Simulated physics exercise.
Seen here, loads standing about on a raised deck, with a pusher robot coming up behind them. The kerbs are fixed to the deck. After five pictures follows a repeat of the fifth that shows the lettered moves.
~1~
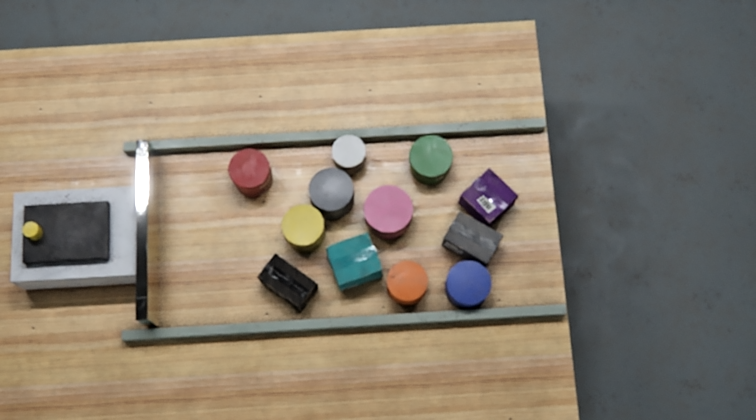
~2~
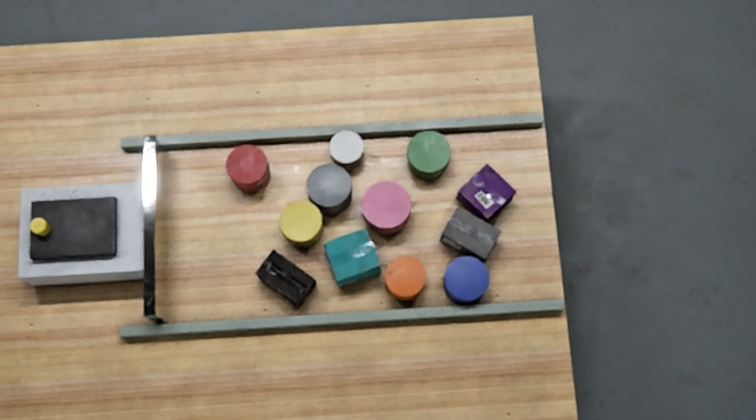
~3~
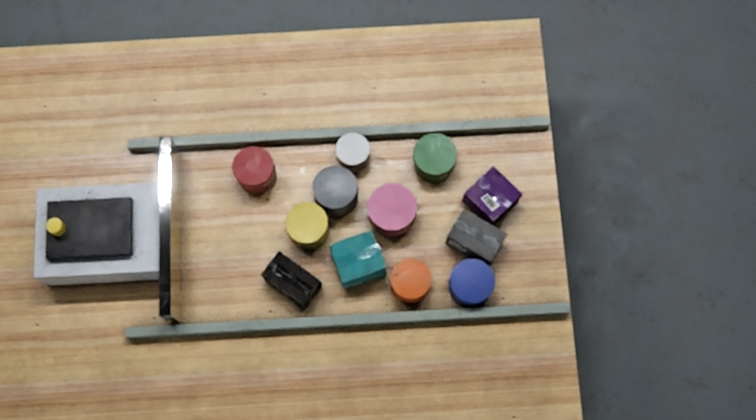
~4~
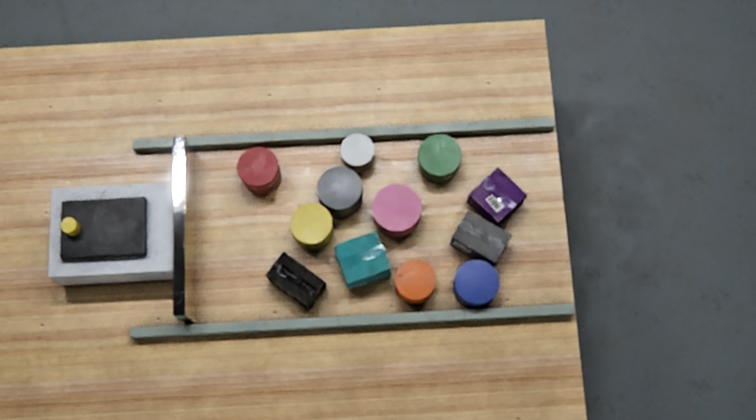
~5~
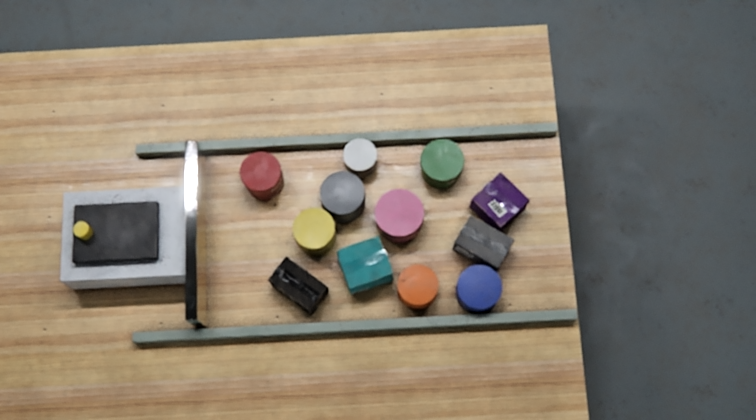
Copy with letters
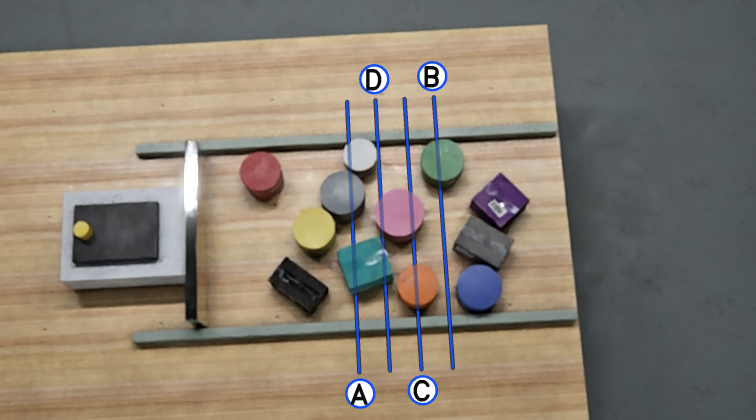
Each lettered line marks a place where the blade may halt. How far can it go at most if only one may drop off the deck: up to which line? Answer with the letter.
B.
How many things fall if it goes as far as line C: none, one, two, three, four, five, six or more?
By then, none.
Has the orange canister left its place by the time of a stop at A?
Yes.
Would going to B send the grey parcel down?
No.
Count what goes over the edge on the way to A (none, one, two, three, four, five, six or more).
In all, none.
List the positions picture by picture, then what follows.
The first frame shows robot (73, 232); purple parcel (488, 199); grey canister (332, 194).
The second frame shows robot (80, 228); yellow pail (302, 225).
The third frame shows robot (96, 228); red pail (255, 171).
The fourth frame shows robot (110, 227); blue canister (475, 284).
The fifth frame shows robot (122, 232); orange canister (418, 287); turquoise box (366, 265); white pail (360, 159).
On the marked copy, A at (353, 232); B at (443, 227); C at (413, 229); D at (382, 230).
Following B. Soon after the start, robot (212, 227); black box (321, 288); red pail (309, 174).
Later, robot (303, 222); blue canister (503, 290); grey parcel (487, 242).
In the end, robot (371, 218); blue canister (570, 286); purple parcel (553, 191); none fallen.
As for the rest, A is within the limit but short; C is within the limit but short; D is within the limit but short.
